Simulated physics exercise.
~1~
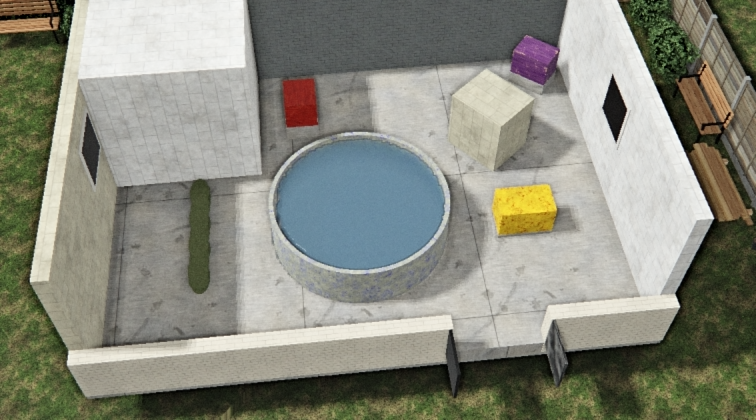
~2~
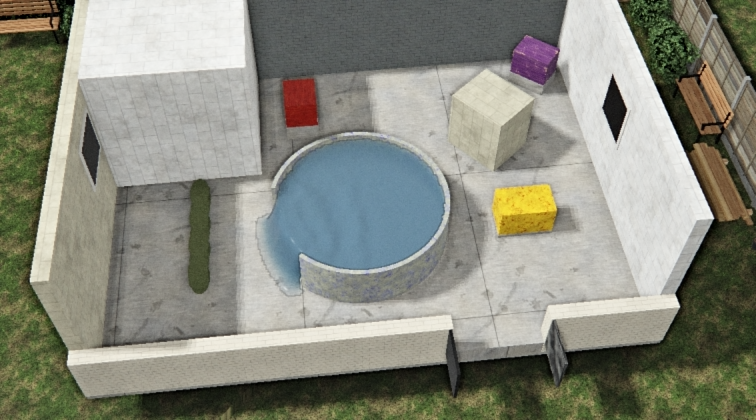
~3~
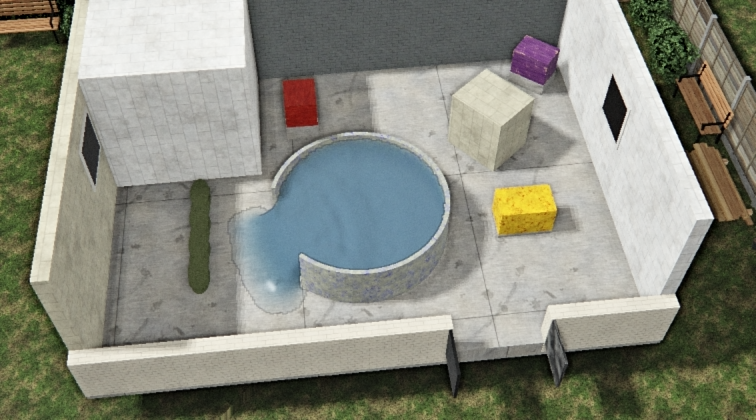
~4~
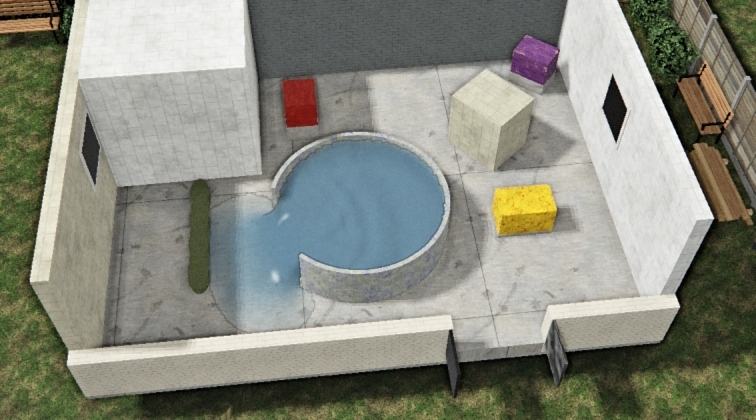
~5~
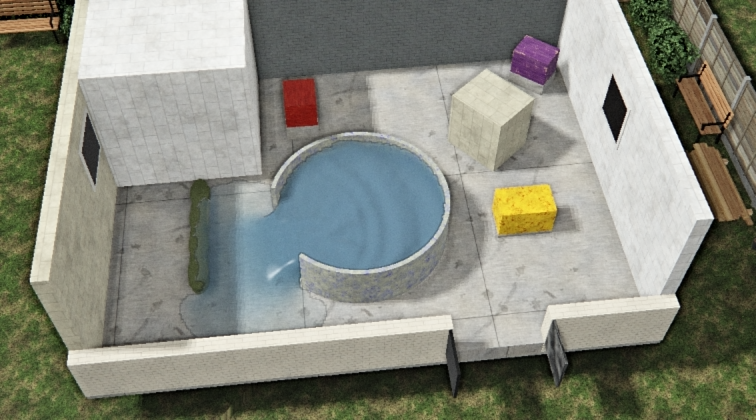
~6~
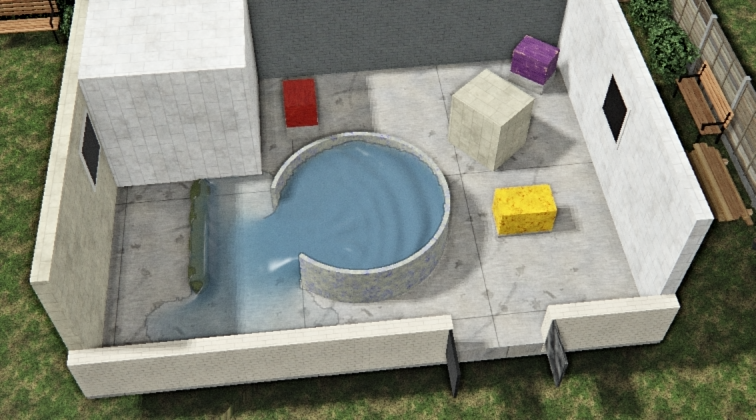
Water pours from the torn left side of a round pool and spreads past a green hedge.
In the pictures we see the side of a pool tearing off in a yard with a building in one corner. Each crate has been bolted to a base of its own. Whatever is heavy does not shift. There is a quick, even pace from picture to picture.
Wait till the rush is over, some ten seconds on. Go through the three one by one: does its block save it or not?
In the end the red crate is never reached, the purple crate is never reached, the yellow crate is reached.
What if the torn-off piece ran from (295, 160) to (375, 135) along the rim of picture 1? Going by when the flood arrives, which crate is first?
That is the red-painted one.
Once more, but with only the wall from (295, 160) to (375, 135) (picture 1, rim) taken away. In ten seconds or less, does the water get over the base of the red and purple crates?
Red gets drenched; purple gets drenched.
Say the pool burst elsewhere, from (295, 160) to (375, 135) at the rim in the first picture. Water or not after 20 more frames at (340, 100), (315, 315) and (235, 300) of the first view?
Those three places would be soaking, still unsoaked and soaking, in that order.
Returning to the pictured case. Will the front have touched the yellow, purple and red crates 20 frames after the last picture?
At yellow, unflooded; at purple, unflooded; at red, flooded.
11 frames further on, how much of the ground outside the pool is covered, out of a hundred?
My estimate is roughly 35 percent.
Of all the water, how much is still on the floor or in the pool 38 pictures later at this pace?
Roughly 100 per cent.
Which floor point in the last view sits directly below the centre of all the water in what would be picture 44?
At about (280, 243).
A moment on, water covers 25 % of the floor; the red crate not reached, the purple crate not reached, the yellow crate not reached.
Next, water covers 35 % of the floor; the red crate not reached, the purple crate not reached, the yellow crate not reached.
Then, water covers 50 % of the floor; the red crate water round its plinth, the purple crate not reached, the yellow crate not reached.
Later, water covers 80 % of the floor; the red crate water round its plinth, the purple crate water round its plinth, the yellow crate water round its plinth.
In the end, water covers 100 % of the floor; the red crate stayed above the water, the purple crate stayed above the water, the yellow crate was topped.
